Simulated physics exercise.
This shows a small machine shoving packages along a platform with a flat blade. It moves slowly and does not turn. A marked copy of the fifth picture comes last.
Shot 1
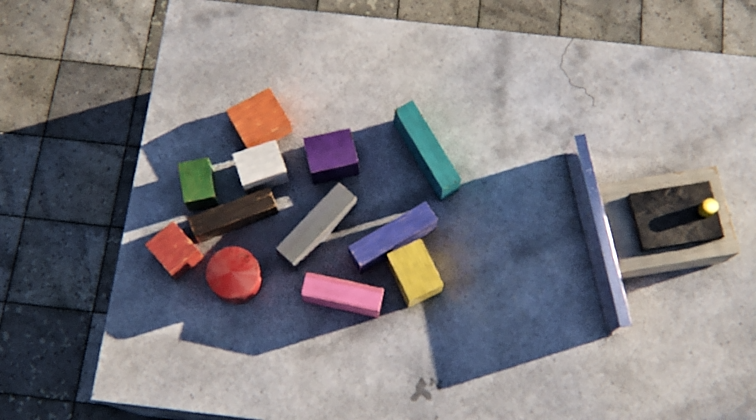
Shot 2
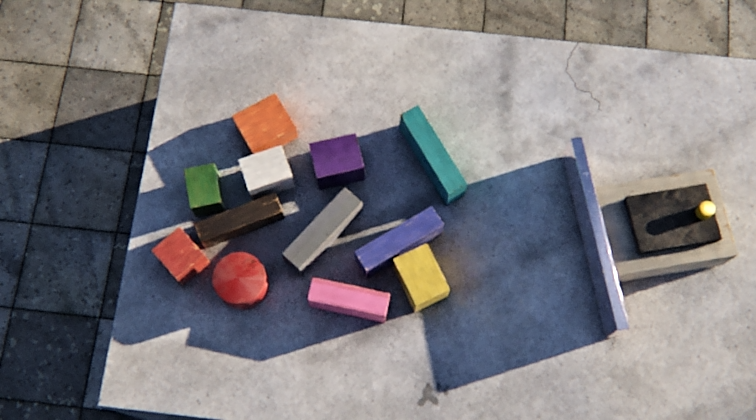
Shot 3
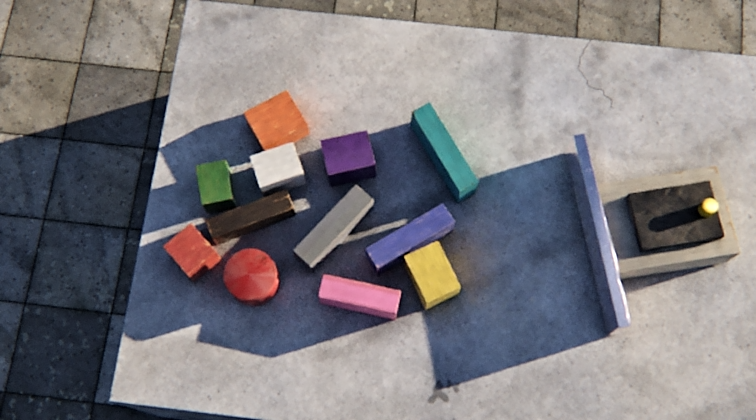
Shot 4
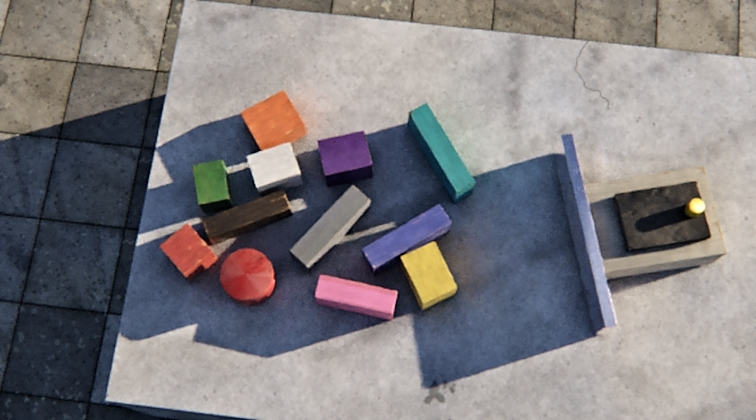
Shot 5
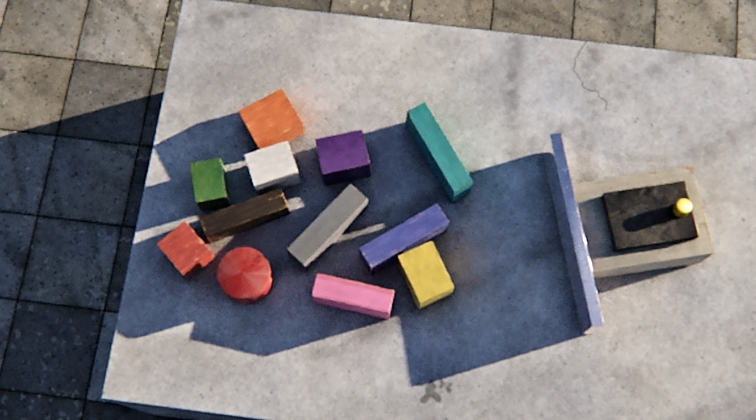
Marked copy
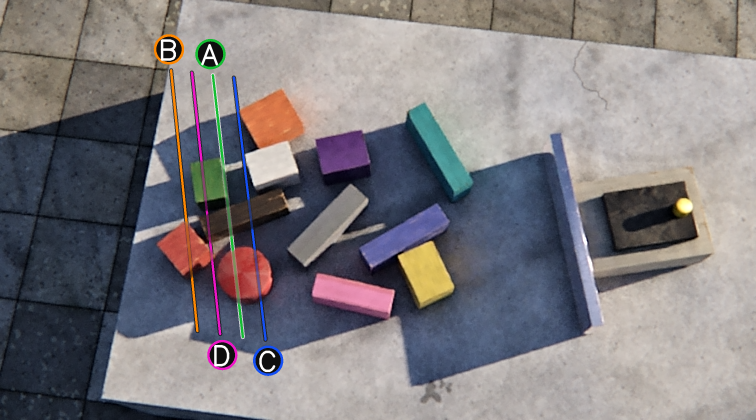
On a pale platform, a bladed machine edges slightly left, still apart from the scattered colourful blocks.
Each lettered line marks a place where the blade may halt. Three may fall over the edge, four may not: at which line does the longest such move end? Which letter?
No fourth one falls up to A.
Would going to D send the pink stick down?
No.
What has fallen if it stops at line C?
The green crate goes over.
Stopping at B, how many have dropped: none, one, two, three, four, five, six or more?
By then, six or more.
On the marked copy, A at (227, 201); B at (183, 195); C at (249, 203); D at (205, 198).
Taking A. A third of the way, robot (517, 201); turquoise bar (418, 154); blue bar (399, 241).
Two thirds of the way, robot (392, 186); green crate (187, 188); white crate (222, 170).
When it is over, robot (293, 175); green crate over the edge; white crate over the edge; three fallen.
As for the rest, B drops seven; C is within the limit but short; D drops six.
